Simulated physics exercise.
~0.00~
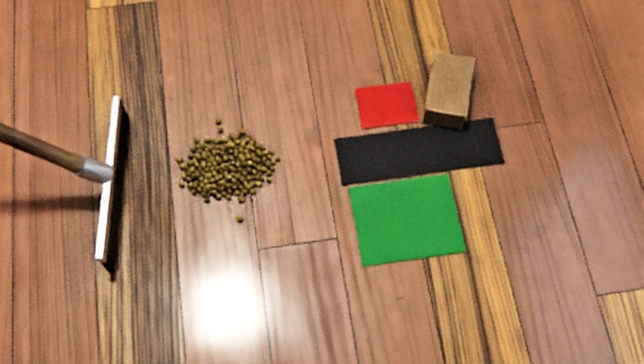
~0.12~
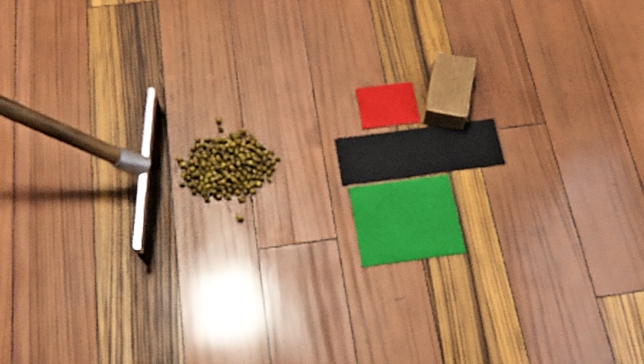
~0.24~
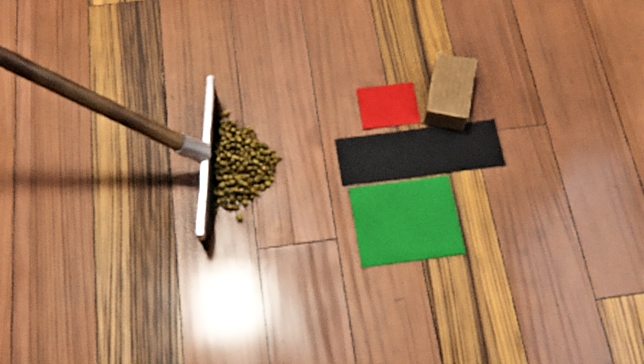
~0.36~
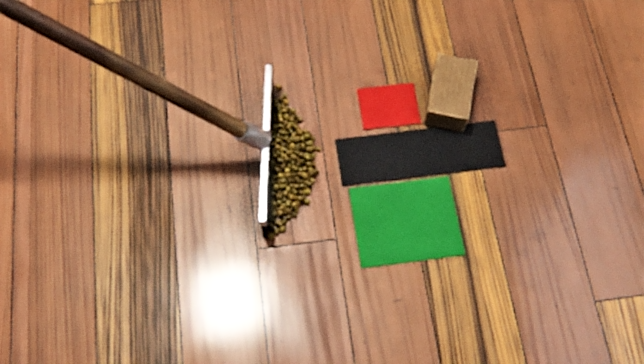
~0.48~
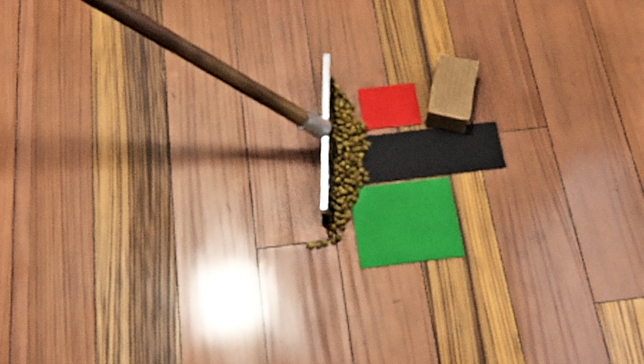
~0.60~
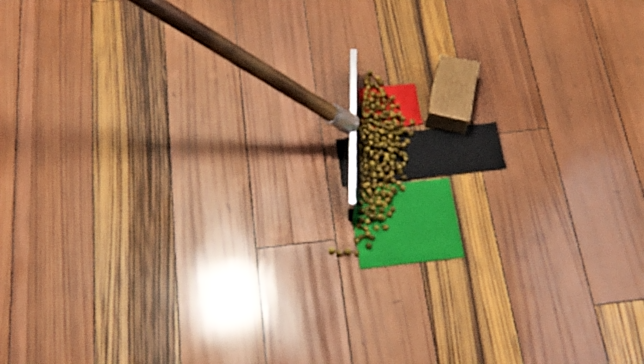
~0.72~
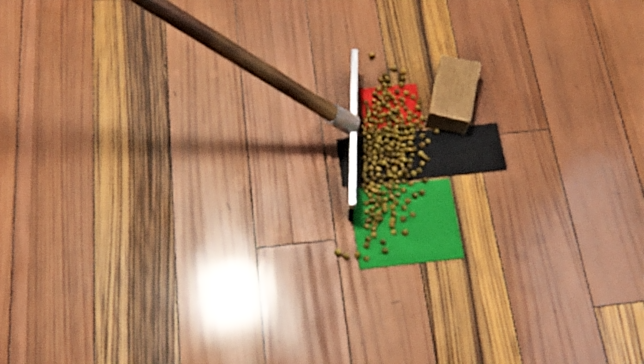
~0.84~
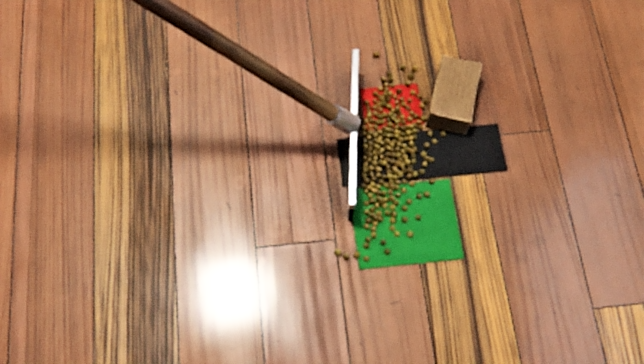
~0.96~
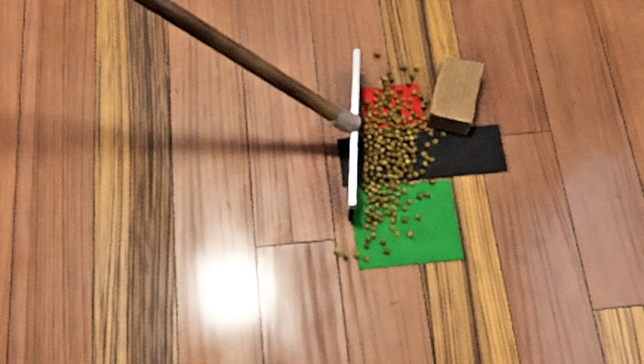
On a wooden floor, a long-handled squeegee slid right and pushed a heap of small brownish pellets towards a block and coloured mats, then stopped, leaving them scattered over the red, black and green mats, most thickly on the black, with a few off them.
